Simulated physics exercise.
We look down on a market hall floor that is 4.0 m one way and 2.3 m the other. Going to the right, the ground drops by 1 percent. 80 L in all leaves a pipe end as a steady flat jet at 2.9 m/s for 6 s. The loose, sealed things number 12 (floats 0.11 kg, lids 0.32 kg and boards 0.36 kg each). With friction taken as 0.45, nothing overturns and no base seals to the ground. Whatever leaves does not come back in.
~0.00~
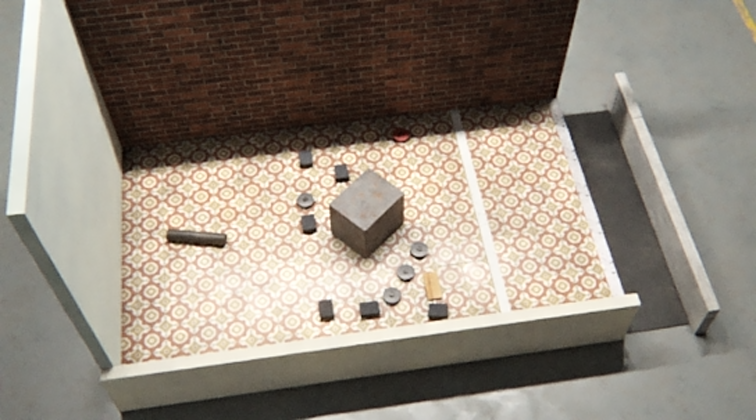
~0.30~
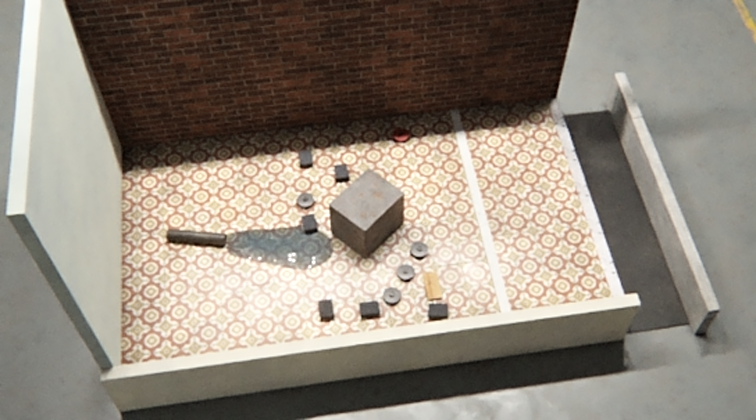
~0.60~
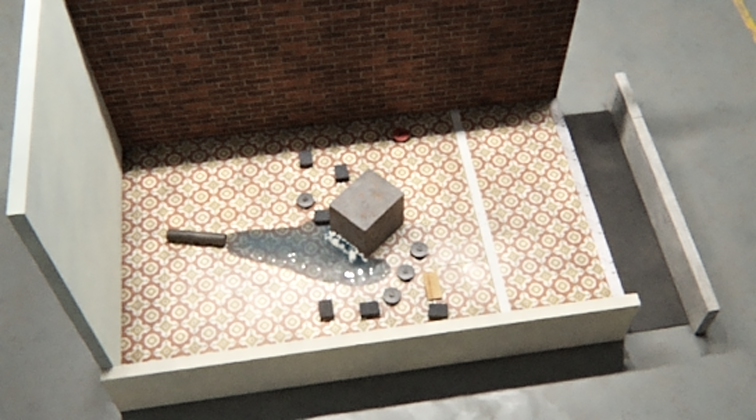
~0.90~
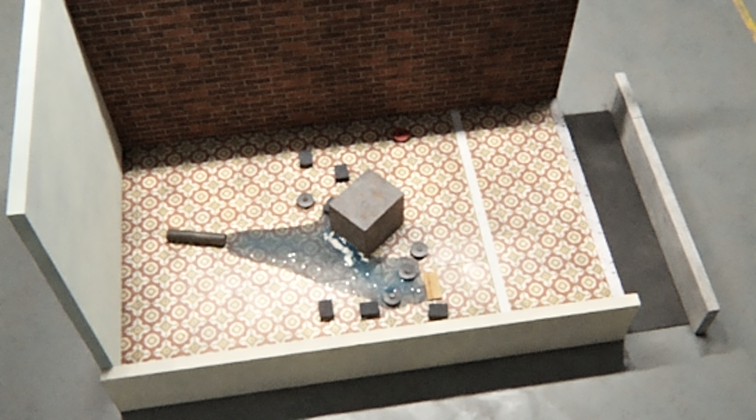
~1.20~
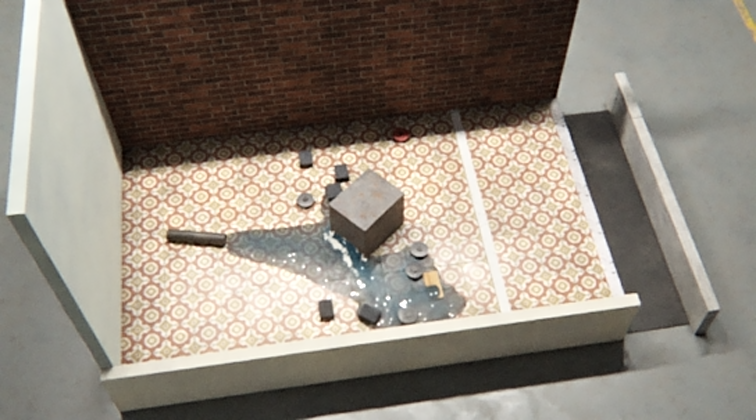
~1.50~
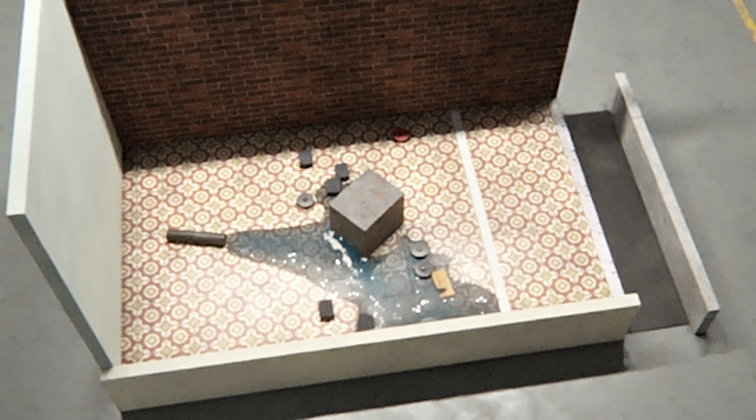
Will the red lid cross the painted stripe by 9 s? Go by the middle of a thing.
Result - red lid stays on the near side.
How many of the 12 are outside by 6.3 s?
The number I get is 1.
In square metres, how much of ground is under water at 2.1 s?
I'd estimate close to 1.5 m2.
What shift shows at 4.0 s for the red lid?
Around 0 centimetres.
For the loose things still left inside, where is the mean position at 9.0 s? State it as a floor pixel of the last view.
The centre sits near (391, 211).
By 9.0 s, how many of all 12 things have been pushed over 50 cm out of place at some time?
5.
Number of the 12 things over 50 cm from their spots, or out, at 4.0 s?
My count gives 3.
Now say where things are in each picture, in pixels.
The first picture shows the red lid at (401, 134) rests on the ground; water covers 0.0 m2; 0 of 12 have shifted.
The second picture shows the red lid at (401, 134), on the bottom; 0.3 m2 under water; 0 of 12 have shifted.
The third picture shows the red lid at (401, 134) rests on the ground; 0.4 m2 under water; 1 of 12 have shifted.
The fourth picture shows the red lid at (401, 134) rests on the ground; water covers 0.6 m2; 1 of 12 have shifted.
The fifth picture shows the red lid at (401, 134) rests on the ground; 0.9 m2 under water; 4 of 12 have shifted.
The sixth picture shows the red lid at (401, 134) rests on the ground; 1.1 m2 under water; 6 of 12 have shifted.
After 2.1 s the red lid is near (401, 134), 0.0 m from its start, aground; 1 of 12 are over the mark; 3 afloat.
After 4.0 s the red lid is near (401, 134), 0.0 m from its start, aground; 2 of 12 are over the mark; 1 afloat.
After 6.3 s the red lid is near (401, 134), 0.0 m from its start, aground; 2 of 12 are over the mark; 3 afloat.
After 9.0 s the red lid is near (401, 134), 0.0 m from its start, aground; 3 of 12 are over the mark; 0 afloat.
